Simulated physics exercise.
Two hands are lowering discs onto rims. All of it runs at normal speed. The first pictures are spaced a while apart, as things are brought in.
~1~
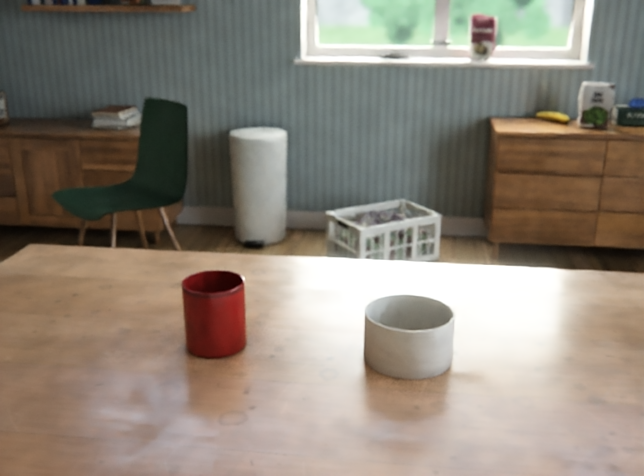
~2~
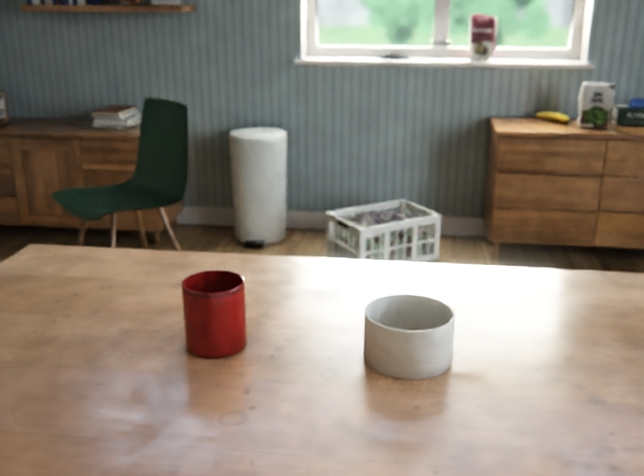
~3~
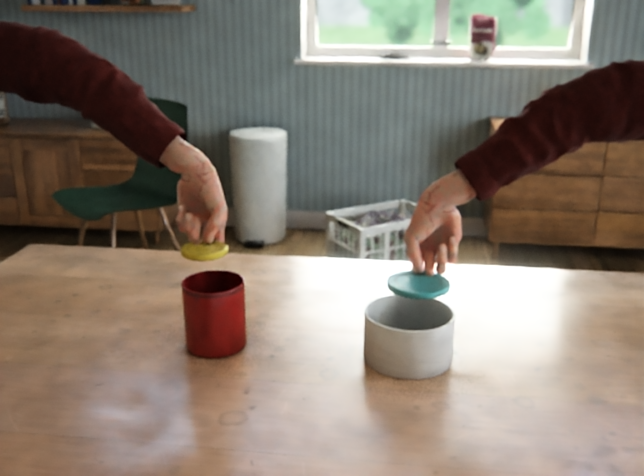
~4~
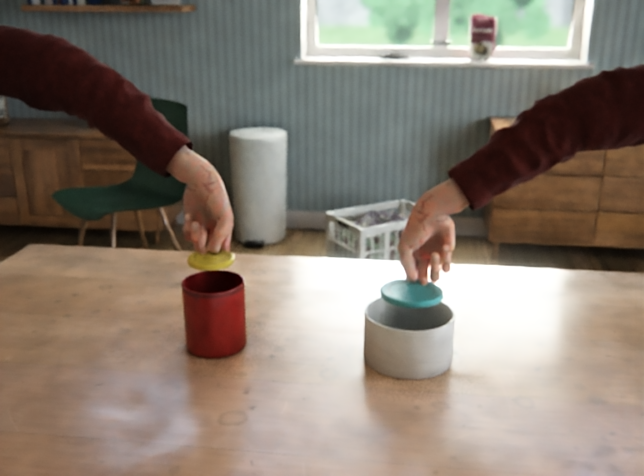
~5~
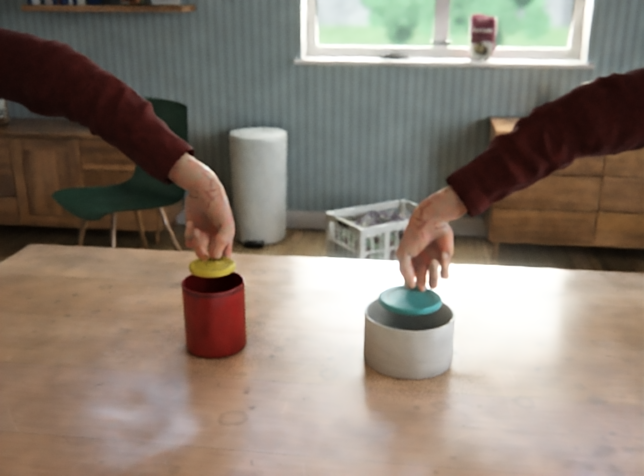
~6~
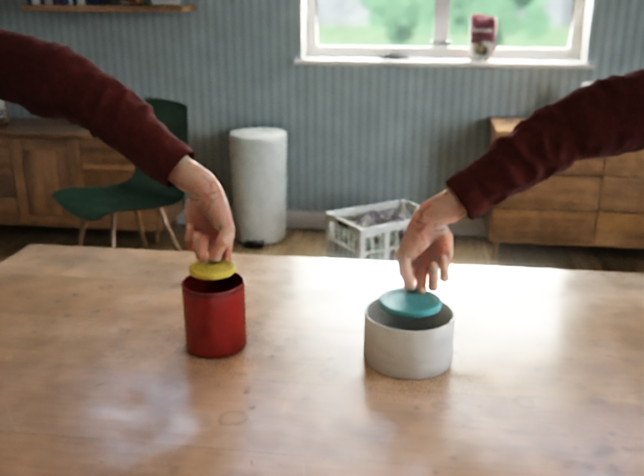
At the start, a red cup and a wider pale grey container stand apart on a wooden table. Two hands in dark red sleeves then appear, holding a yellow disc above the left one and a turquoise disc above the right one. The hands lower the discs slightly to the rims and keep holding them.
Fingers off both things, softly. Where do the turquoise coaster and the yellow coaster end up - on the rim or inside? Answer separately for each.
Turquoise coaster: Inside; yellow coaster: Inside.
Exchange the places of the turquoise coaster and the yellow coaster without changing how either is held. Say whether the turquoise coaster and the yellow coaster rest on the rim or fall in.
Swapped, the turquoise coaster is held up and the yellow coaster slides in.
Then, 0.14 s after the last picture, turquoise coaster moved a little near (409, 332); yellow coaster moved about its own width near (214, 298).
At rest, the turquoise coaster drops inside, near (408, 351); the yellow coaster drops inside, near (216, 339).
